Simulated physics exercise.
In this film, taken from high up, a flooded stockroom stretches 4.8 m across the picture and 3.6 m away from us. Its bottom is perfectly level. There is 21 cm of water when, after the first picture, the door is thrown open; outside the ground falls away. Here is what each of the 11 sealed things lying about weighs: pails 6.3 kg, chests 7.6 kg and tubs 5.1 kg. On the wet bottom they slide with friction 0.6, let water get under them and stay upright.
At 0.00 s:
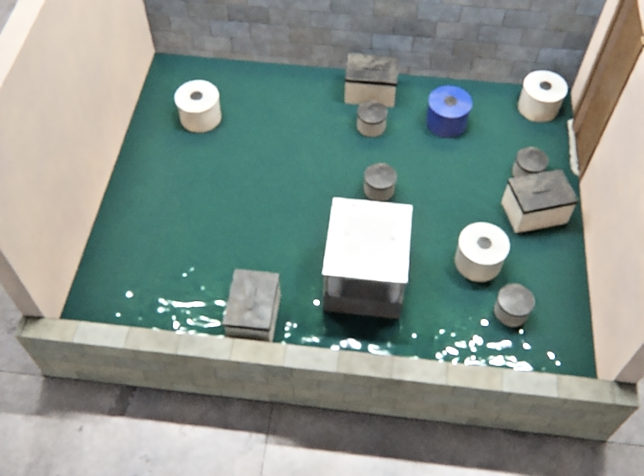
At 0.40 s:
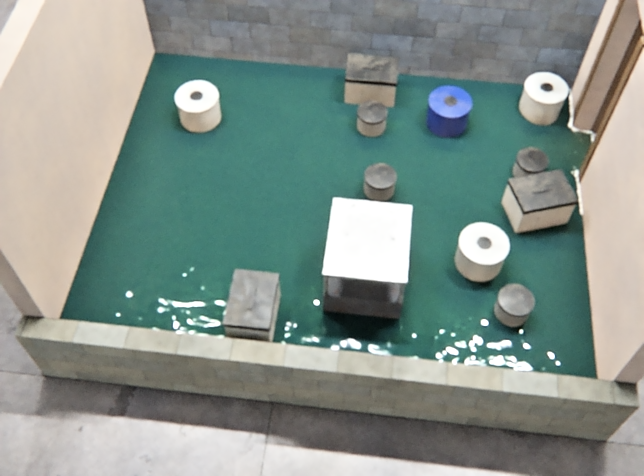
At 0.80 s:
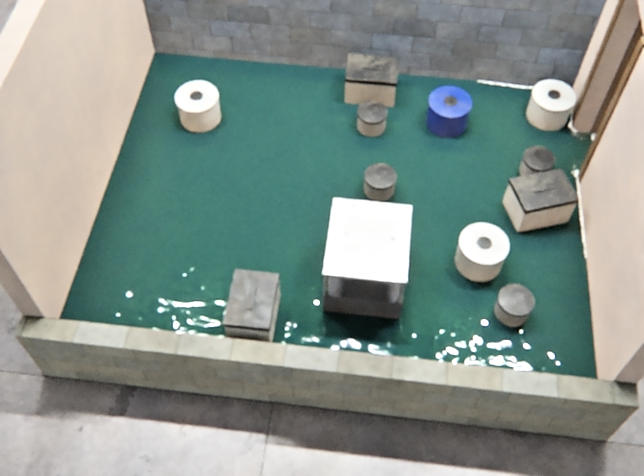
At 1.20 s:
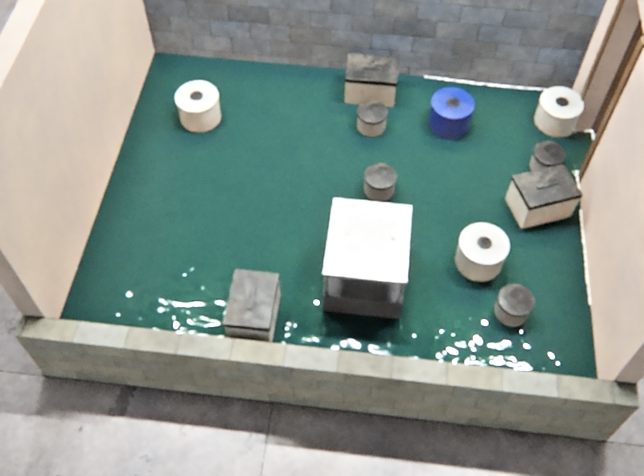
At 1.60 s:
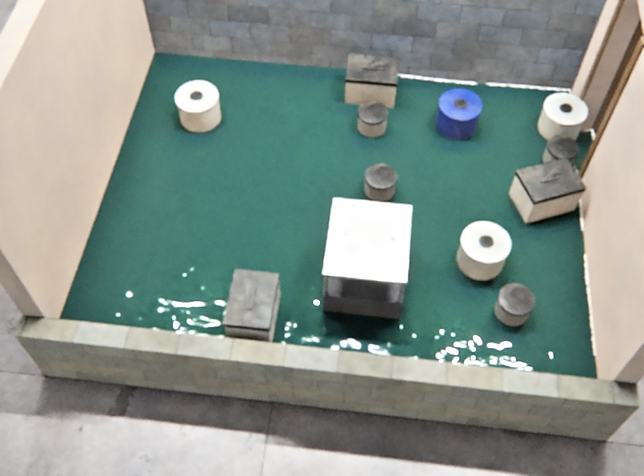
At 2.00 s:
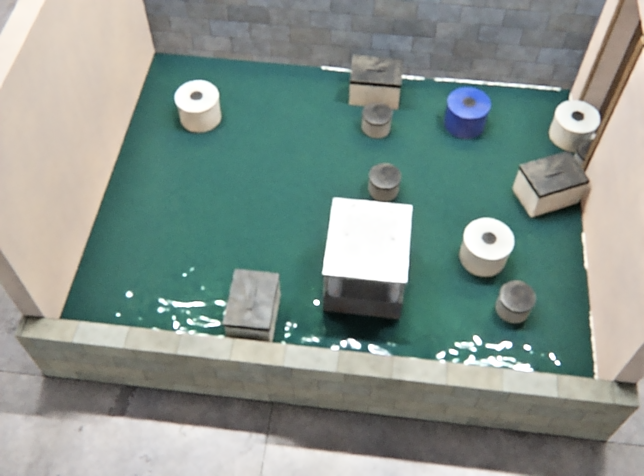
A flooded green room held scattered boxes and round tubs; after the door at the right opened, the things nearest it shifted first, then the blue tub and a few others drifted slightly right.
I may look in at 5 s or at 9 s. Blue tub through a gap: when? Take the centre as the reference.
Between the times.
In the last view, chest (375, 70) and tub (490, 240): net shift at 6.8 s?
First: 80 cm. Second: 60 cm.
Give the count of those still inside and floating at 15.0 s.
My tally comes to 4.
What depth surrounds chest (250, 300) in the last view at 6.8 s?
Depth: Near 17 cm.
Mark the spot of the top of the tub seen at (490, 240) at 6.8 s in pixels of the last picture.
Look around (526, 211) in the last view.
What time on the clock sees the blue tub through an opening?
Around 6.5 s.
After 3.0 s the blue tub is near (488, 99), 0.4 m from its start, afloat; 2 of 11 are out; 9 afloat.
After 6.8 s the blue tub has gone out (at 6.4 s); 4 of 11 are out; 7 afloat.
After 11.0 s the blue tub has gone out (at 6.4 s); 4 of 11 are out; 7 afloat.
After 15.0 s the blue tub has gone out (at 6.4 s); 7 of 11 are out; 4 afloat.
